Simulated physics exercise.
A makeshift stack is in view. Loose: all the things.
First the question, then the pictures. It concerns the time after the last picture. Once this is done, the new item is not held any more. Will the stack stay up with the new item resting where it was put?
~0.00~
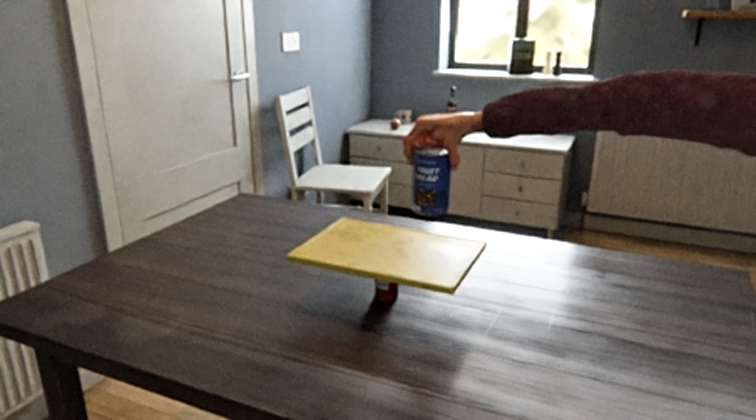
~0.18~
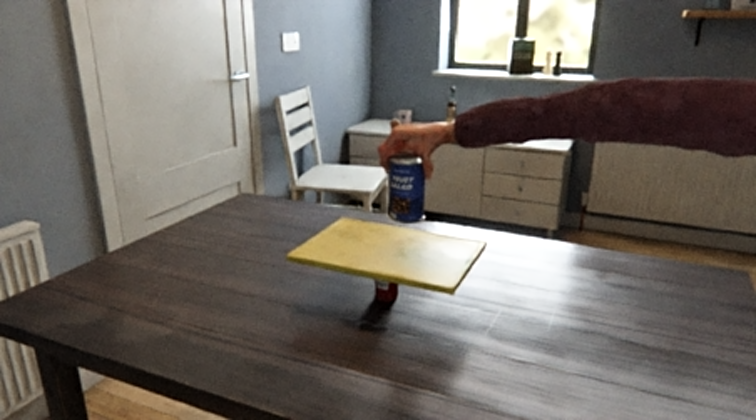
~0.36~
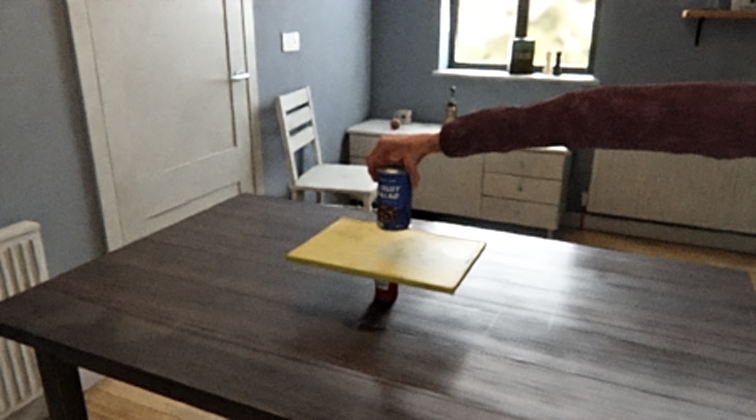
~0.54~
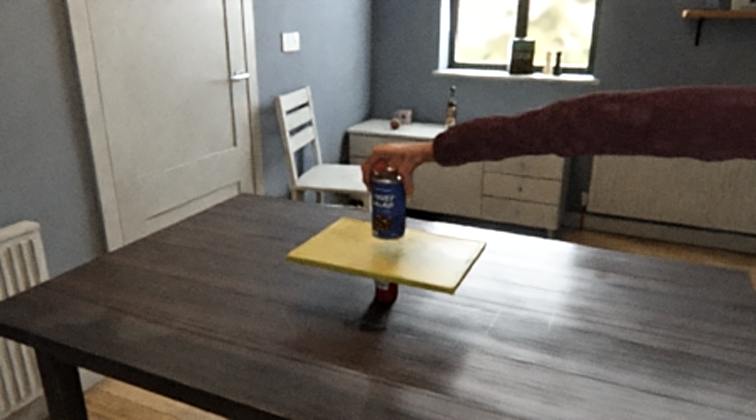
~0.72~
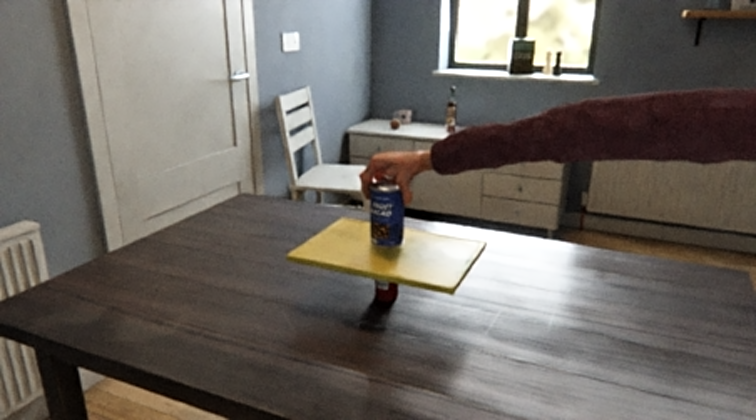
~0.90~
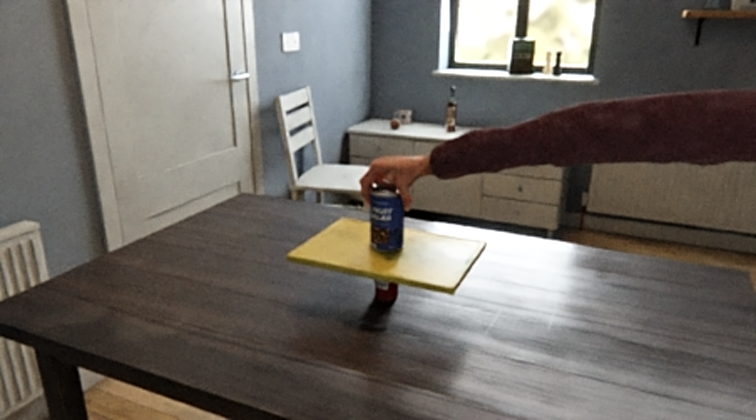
It stands.
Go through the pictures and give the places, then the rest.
Still above its spot; blue tin (432, 180); yellow lid (390, 251), in the first frame.
Still above its spot; blue tin (407, 188); yellow lid (390, 251), in the second frame.
Still above its spot; blue tin (394, 197); yellow lid (390, 251), in the third frame.
Still above its spot; blue tin (389, 206); yellow lid (390, 251), in the fourth frame.
Still above its spot; blue tin (387, 214); yellow lid (390, 251), in the fifth frame.
Set down, still held; blue tin (387, 218); yellow lid (390, 251), in the sixth frame.
Around 1.10 s, nothing moves.
Around 1.40 s, blue tin resting near (387, 219).
Finally (2.0 s), all 3 still in place. Final places as the last picture's camera would see them, blue tin near (387, 219). The stack stays up.
